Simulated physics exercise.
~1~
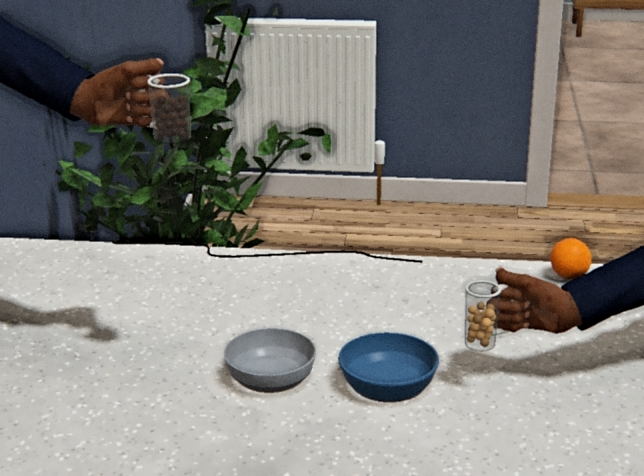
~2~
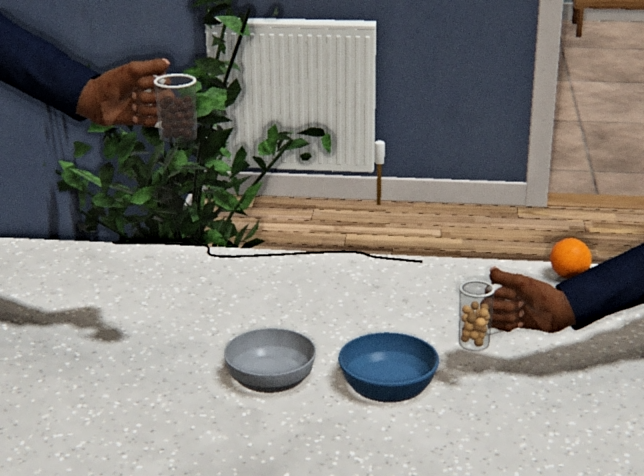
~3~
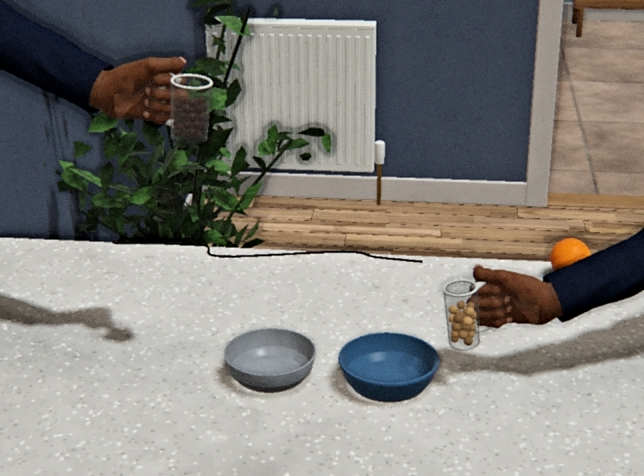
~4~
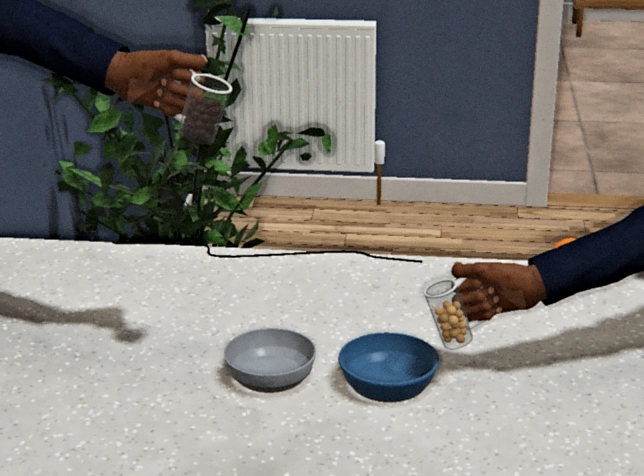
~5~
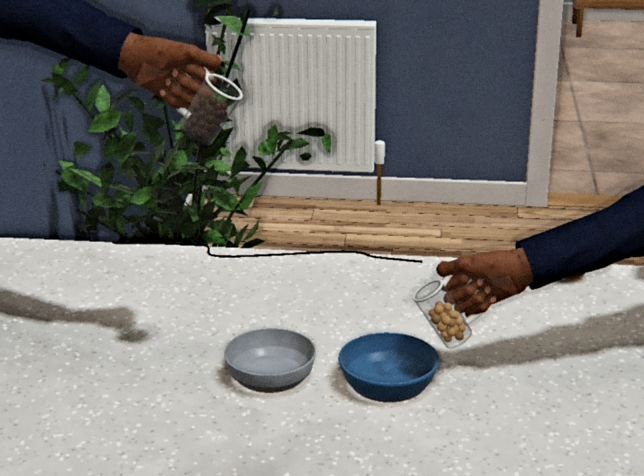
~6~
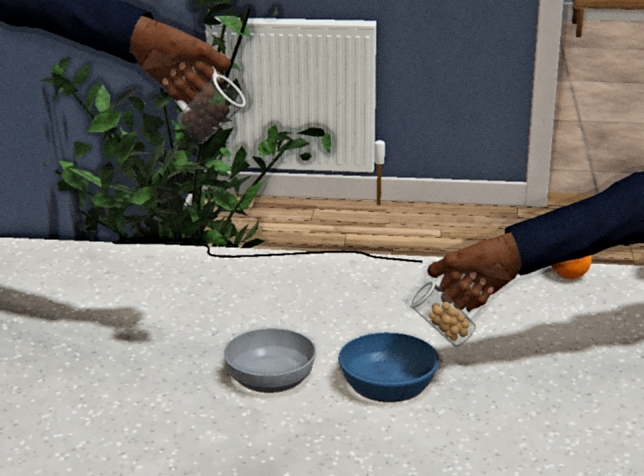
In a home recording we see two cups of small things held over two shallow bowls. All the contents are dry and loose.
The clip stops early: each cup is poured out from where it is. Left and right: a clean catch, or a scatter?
Result - left dish lets a few escape, right dish loses not one.
Then, 0.29 s past the last view, left, all still in the cup; right, all still in the cup.
Then, 0.61 s past the last view, left, nearly all still in the cup, a small part in the air; right, nearly all still in the cup, a small part in the air.
Then, 0.98 s past the last view, left, about a quarter in the dish, a stray few outside the dish, about two thirds in the air; right, all in the dish.
Finally, left, about half in the dish, about half outside the dish; right, all in the dish, none outside the dish.
